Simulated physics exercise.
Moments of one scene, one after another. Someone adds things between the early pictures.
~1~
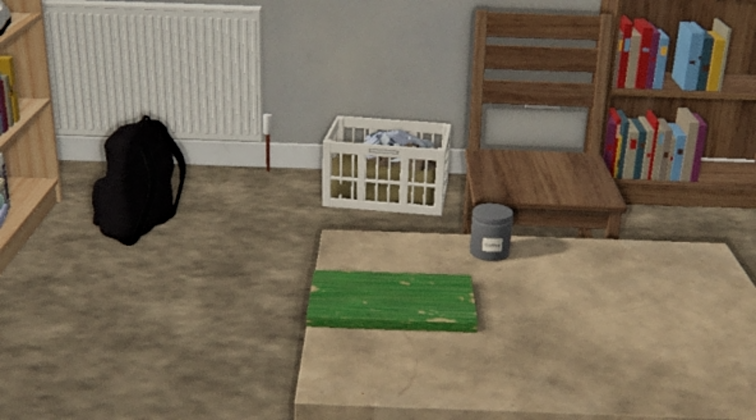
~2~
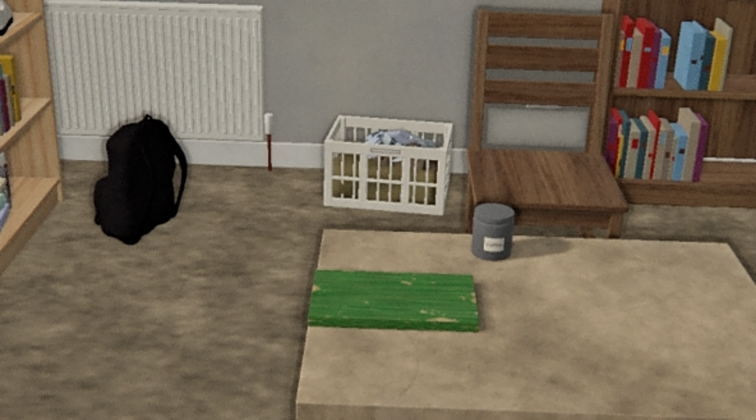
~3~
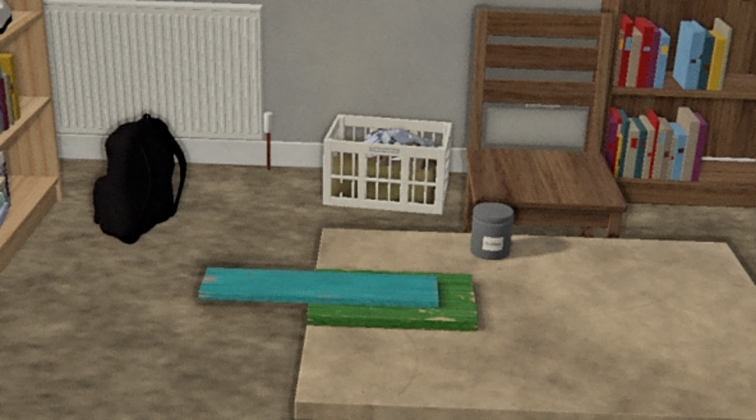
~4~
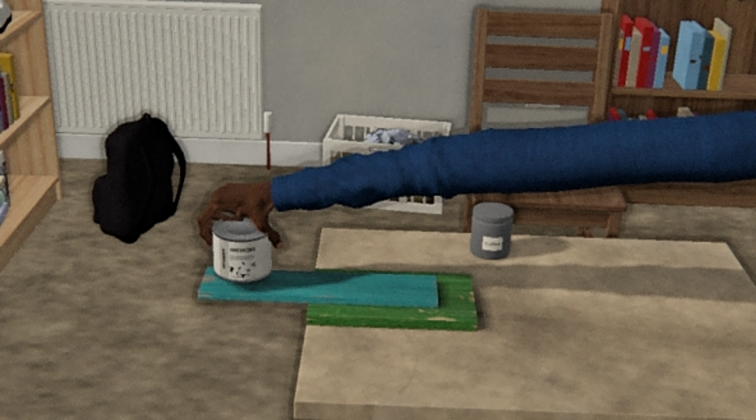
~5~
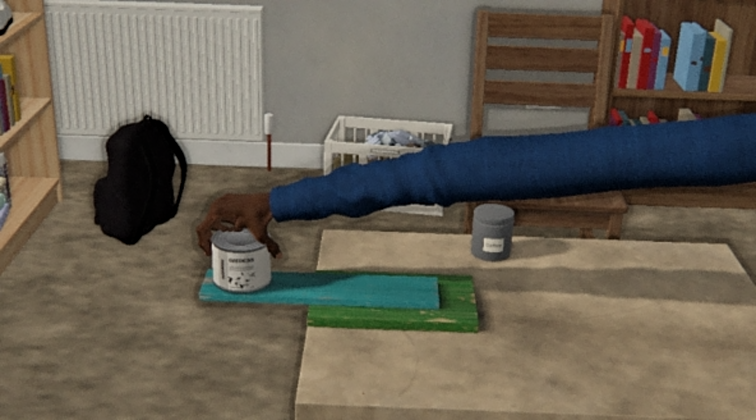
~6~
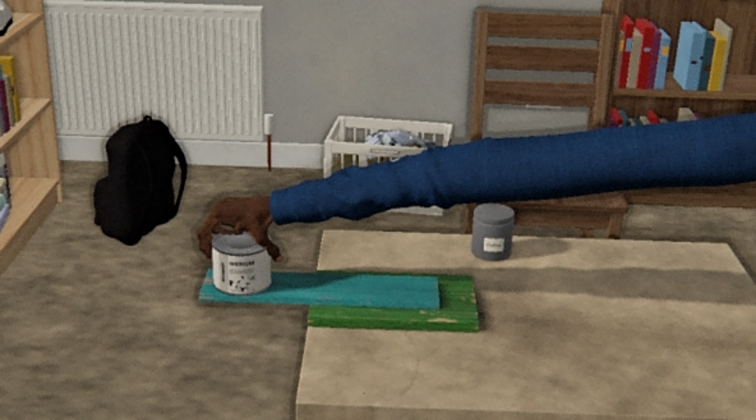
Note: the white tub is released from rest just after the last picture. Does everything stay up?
No.
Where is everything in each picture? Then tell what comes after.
The last thing is not in view yet; grey jar (491, 232), in the first picture.
The last thing is not in view yet; green slab (394, 300), in the second picture.
The last thing is not in view yet; turquoise plank (320, 287), in the third picture.
Coming down; white tub (243, 248); grey jar (491, 231), in the fourth picture.
In place under the hand; white tub (242, 259); green slab (393, 300), in the fifth picture.
In place under the hand; white tub (242, 262); turquoise plank (321, 289), in the sixth picture.
Then, 0.60 s past the last view, white tub now down on the floor or falling; turquoise plank rocked 63° from its first pose.
Then, 0.70 s past the last view, turquoise plank now down on the floor or falling.
Then, 0.90 s past the last view, things are still on the move.
Then, 1.00 s past the last view, as before.
Finally, down on the floor or falling, white tub and turquoise plank; the other 2 still in place. The plank goes over.
